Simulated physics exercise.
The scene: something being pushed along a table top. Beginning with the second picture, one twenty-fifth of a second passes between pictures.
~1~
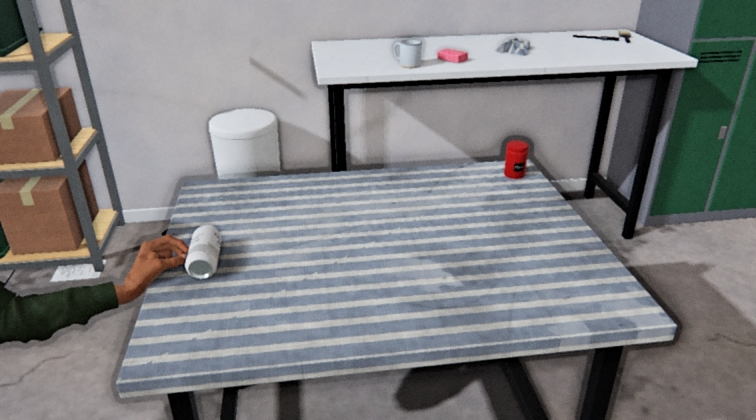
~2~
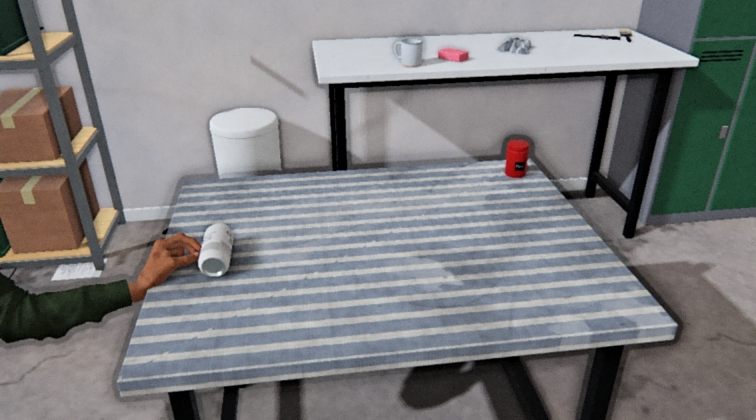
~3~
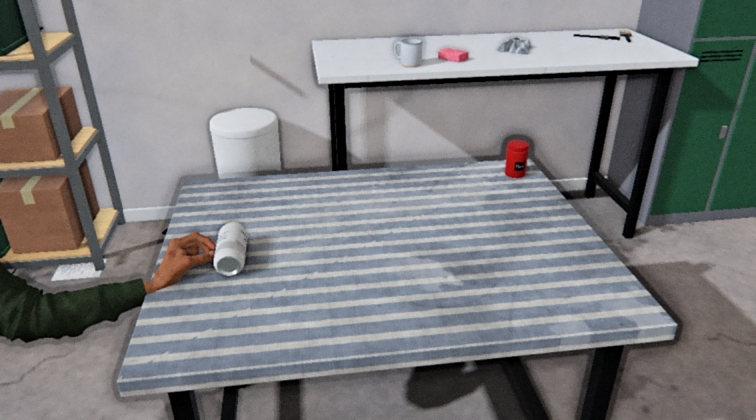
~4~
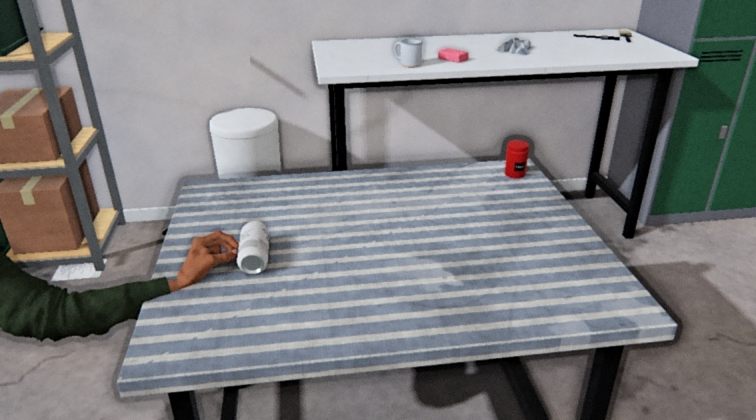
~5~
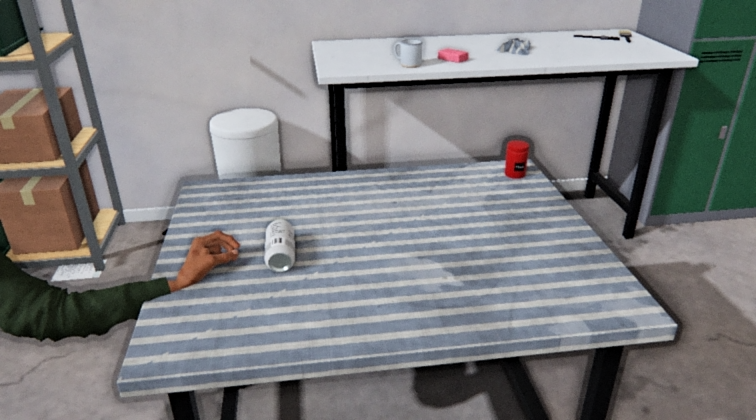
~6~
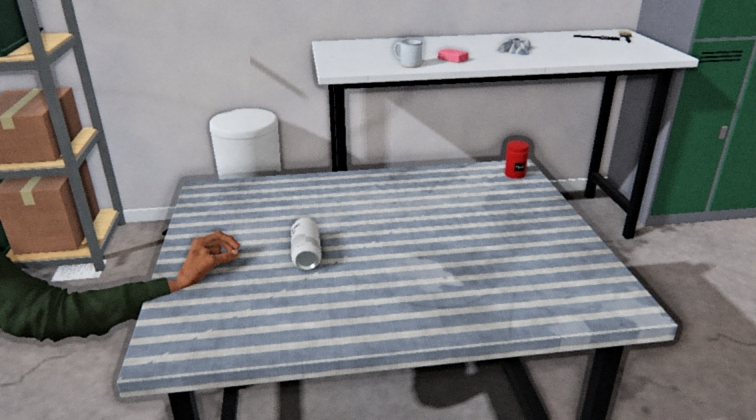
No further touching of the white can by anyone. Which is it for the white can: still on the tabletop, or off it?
It passes the edge.
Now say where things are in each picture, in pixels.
Under the hand; white can (204, 251), in the first picture.
Under the hand; white can (217, 250), in the second picture.
Under the hand; white can (231, 249), in the third picture.
White can (254, 247), in the fourth picture.
White can (280, 245) displaced about its own width, in the fifth picture.
White can (306, 243) displaced well along, in the sixth picture.
Then, 0.30 s past the last view, white can displaced well along near (481, 229).
Then, 0.60 s past the last view, white can now off the table.
Then, 0.90 s past the last view, things are still on the move.
Finally, off the table, white can.
